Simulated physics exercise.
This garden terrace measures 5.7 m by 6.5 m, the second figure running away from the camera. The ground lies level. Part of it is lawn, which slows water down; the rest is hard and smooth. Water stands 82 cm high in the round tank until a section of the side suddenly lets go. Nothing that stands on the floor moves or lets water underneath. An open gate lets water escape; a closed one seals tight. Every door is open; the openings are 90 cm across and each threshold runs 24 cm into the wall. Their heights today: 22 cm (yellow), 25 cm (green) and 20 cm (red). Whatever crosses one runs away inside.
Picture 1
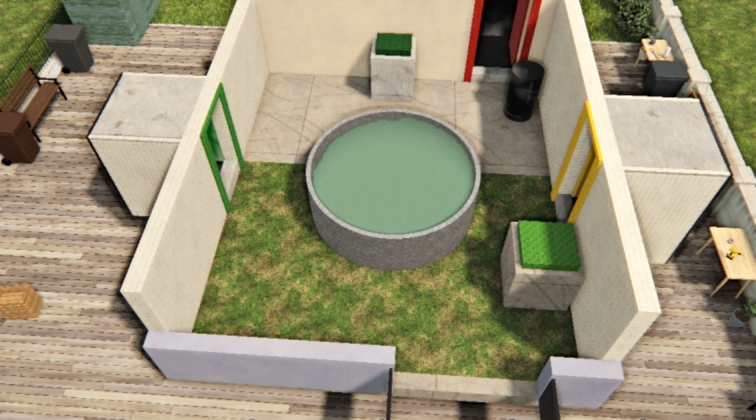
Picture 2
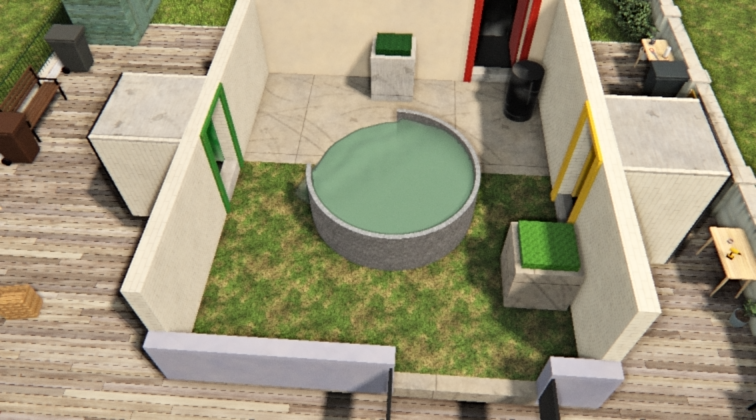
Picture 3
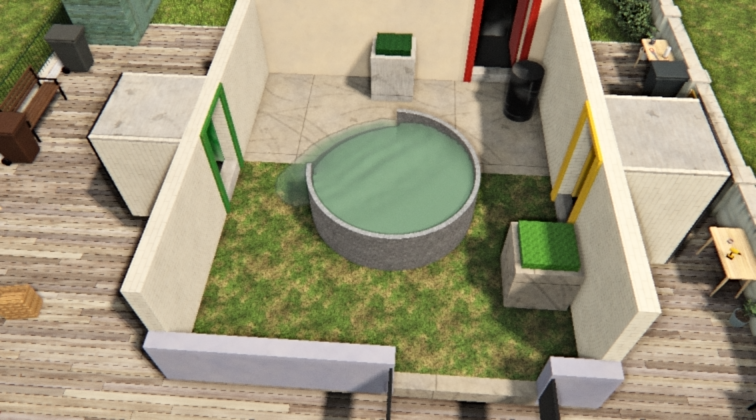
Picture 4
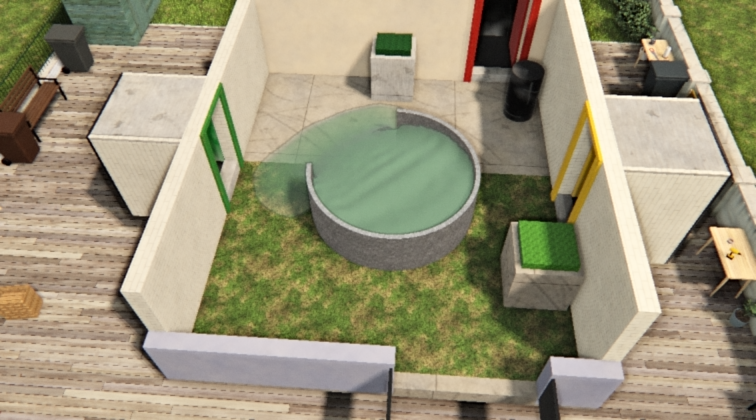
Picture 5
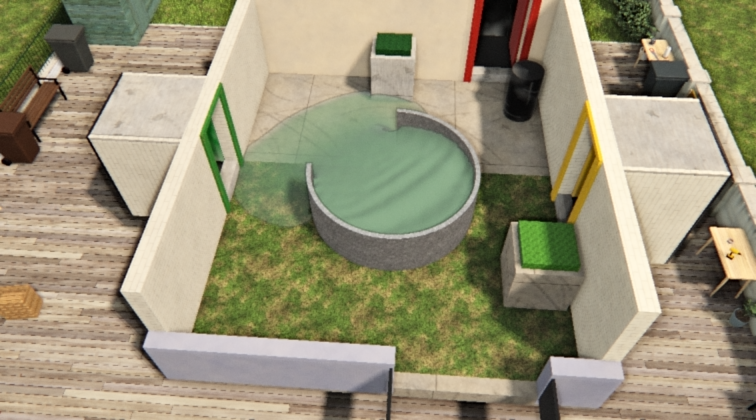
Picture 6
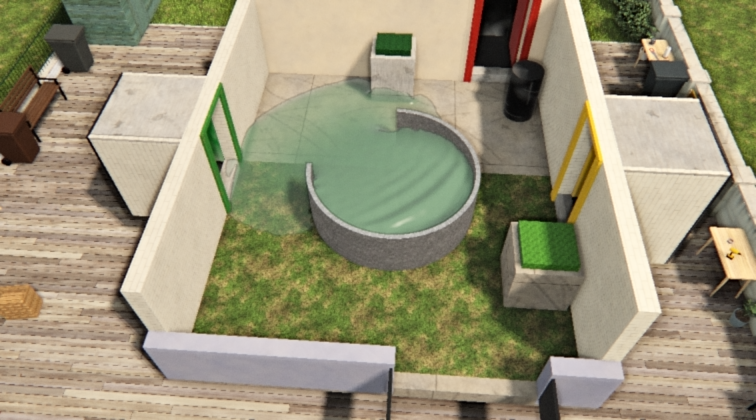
Greenish water pouring through a gap in the far left side of a round grey tank, spreading across paving and grass.
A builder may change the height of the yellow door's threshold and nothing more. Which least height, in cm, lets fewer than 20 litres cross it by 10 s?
It would have to be roughly 12.5 cm high.
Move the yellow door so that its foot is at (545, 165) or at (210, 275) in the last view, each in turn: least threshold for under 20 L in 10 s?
About 20 and 11.0 cm.
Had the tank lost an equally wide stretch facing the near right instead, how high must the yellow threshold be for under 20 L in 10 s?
Then roughly 37 cm.
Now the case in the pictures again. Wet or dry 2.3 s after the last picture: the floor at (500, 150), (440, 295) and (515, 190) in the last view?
In turn: Wet, not reached, dry.
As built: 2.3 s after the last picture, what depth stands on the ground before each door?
In cm: Yellow 0, green 24, red 5.
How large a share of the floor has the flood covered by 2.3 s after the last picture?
Some 60 per cent of it.
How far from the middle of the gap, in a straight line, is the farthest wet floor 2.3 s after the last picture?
Roughly 4.4 m.
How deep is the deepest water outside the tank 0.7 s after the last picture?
Roughly 83 cm.
Then, 0.7 s after the last picture water covers 35 % of the floor, deepest (83 cm) near (270, 73); it has not reached the yellow door.
Then, 2.3 s after the last picture water covers 60 % of the floor, deepest (50 cm) near (326, 86); it has not reached the yellow door.
Then, 9.3 s after the last picture water covers 100 % of the floor, deepest (22 cm) near (265, 89); 16 cm at the yellow door, 0 litres in over its 22 cm threshold.
At the yellow door as built, the water peaked near 18 cm, 8.7 s after the last picture.
With a threshold of 10.5 cm, 39 litres would have come in within the 10 s; with 14 cm, 12 litres. So under 20 litres takes about 12.5 cm.
